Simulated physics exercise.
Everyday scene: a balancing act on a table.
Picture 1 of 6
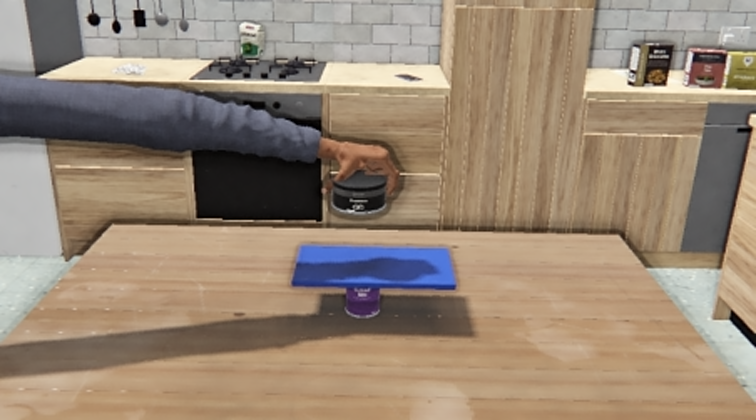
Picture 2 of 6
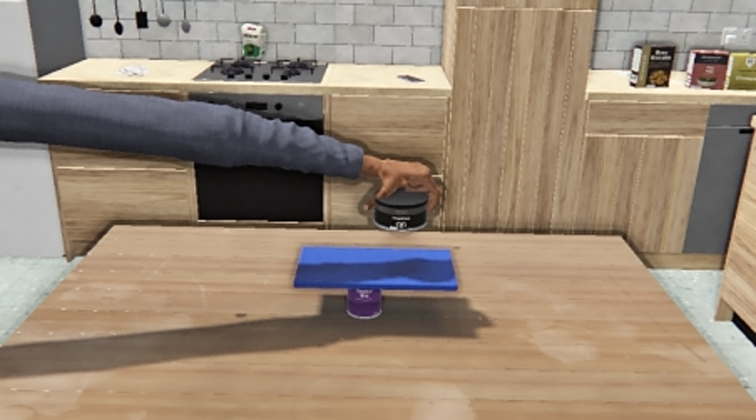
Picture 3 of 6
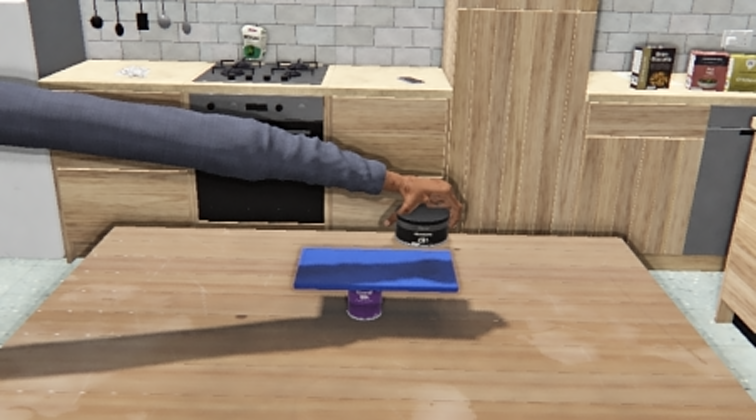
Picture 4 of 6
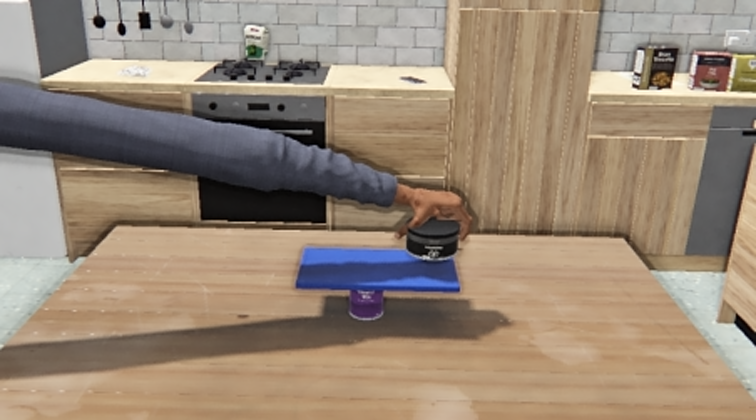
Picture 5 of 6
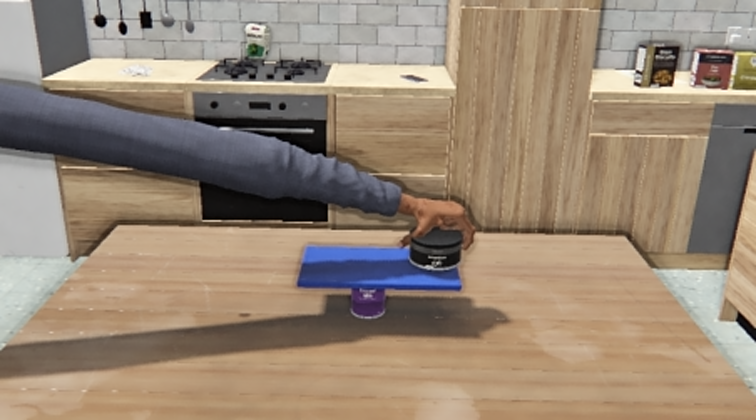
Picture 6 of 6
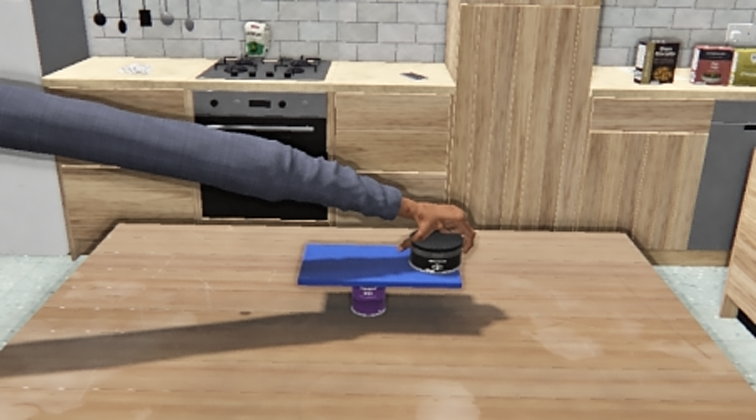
A hand in a dark blue sleeve carried a black tub rightward and down over a blue lid balanced on a small purple can, then set it on the lid's right side, still gripping it.
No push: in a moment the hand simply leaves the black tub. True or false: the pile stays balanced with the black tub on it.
False.
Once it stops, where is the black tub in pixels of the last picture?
I'd say around (443, 285) in the last view.
Then, 0.30 s after the last picture, black tub now fallen; blue lid tipped 21° from how it was.
Then, 0.40 s after the last picture, blue lid tipped 42° from how it was.
At rest, fallen, black tub; tipped over in the stack, blue lid; purple tin in place. Seen from the same camera at the end, black tub near (443, 285). The stack loses its balance.
